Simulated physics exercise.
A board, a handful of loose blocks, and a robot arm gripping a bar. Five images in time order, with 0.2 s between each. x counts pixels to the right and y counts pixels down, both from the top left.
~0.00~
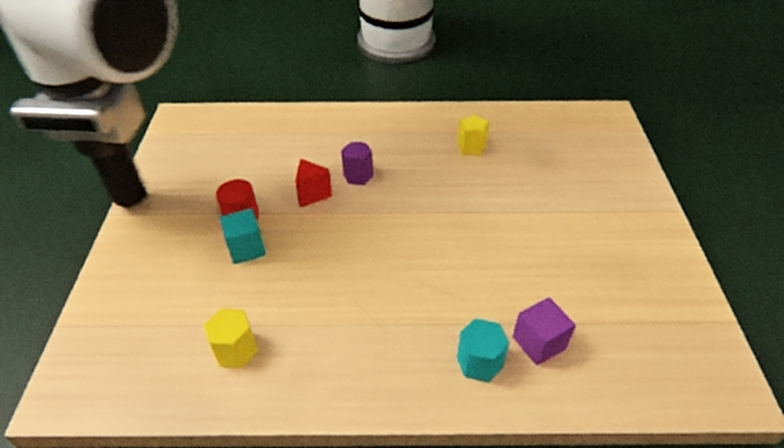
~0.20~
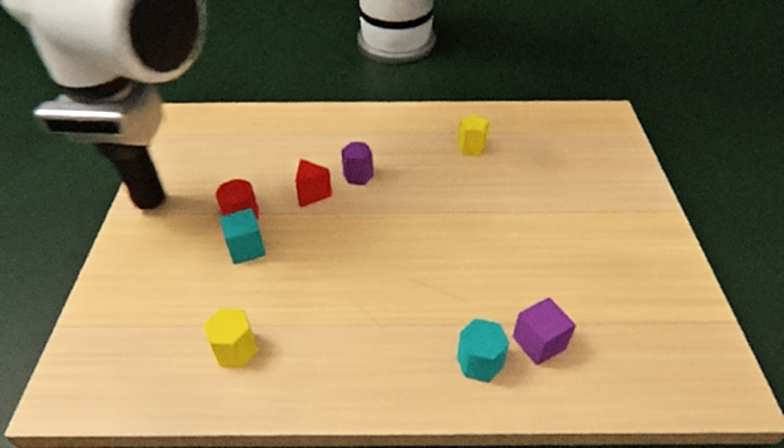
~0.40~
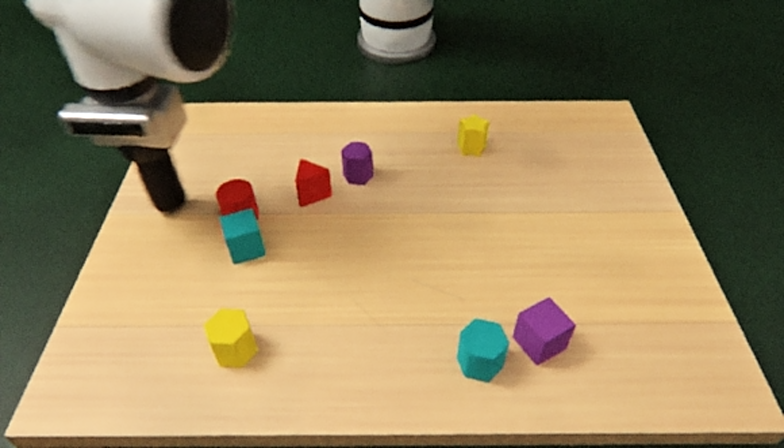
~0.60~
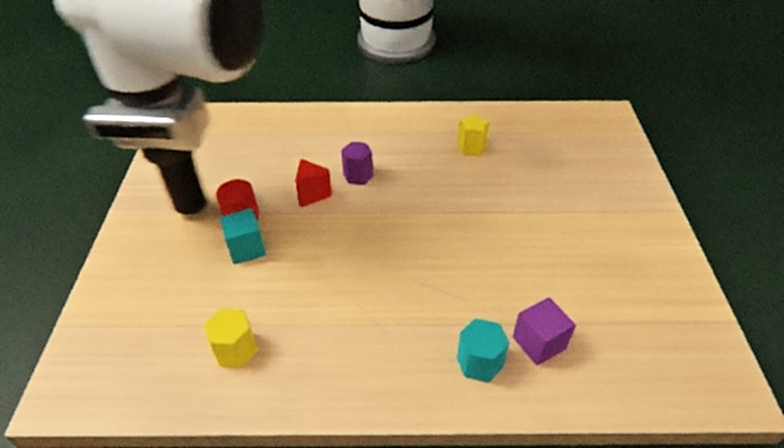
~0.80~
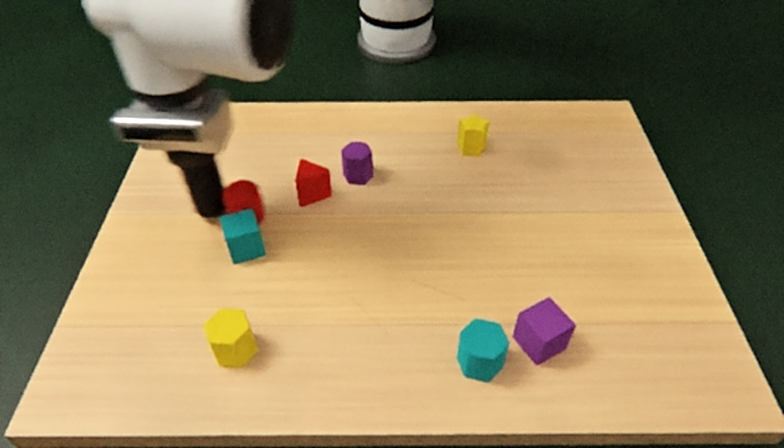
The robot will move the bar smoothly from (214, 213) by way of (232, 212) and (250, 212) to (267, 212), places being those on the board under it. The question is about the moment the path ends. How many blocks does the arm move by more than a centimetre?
My best guess is that a single block moves over 1 cm.
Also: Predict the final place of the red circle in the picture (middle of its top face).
Its top middle: (292, 197).
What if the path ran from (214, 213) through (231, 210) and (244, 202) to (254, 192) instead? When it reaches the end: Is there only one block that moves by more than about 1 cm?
It seems so.
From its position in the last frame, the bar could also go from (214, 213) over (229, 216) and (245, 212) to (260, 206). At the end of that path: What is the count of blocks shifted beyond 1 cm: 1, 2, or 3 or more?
Blocks displaced: 1.
The first path, step by step. Halfway along, bar at (240, 205); red circle at (267, 193).
At the end, bar at (266, 205); turquoise square block still; red circle at (292, 197).
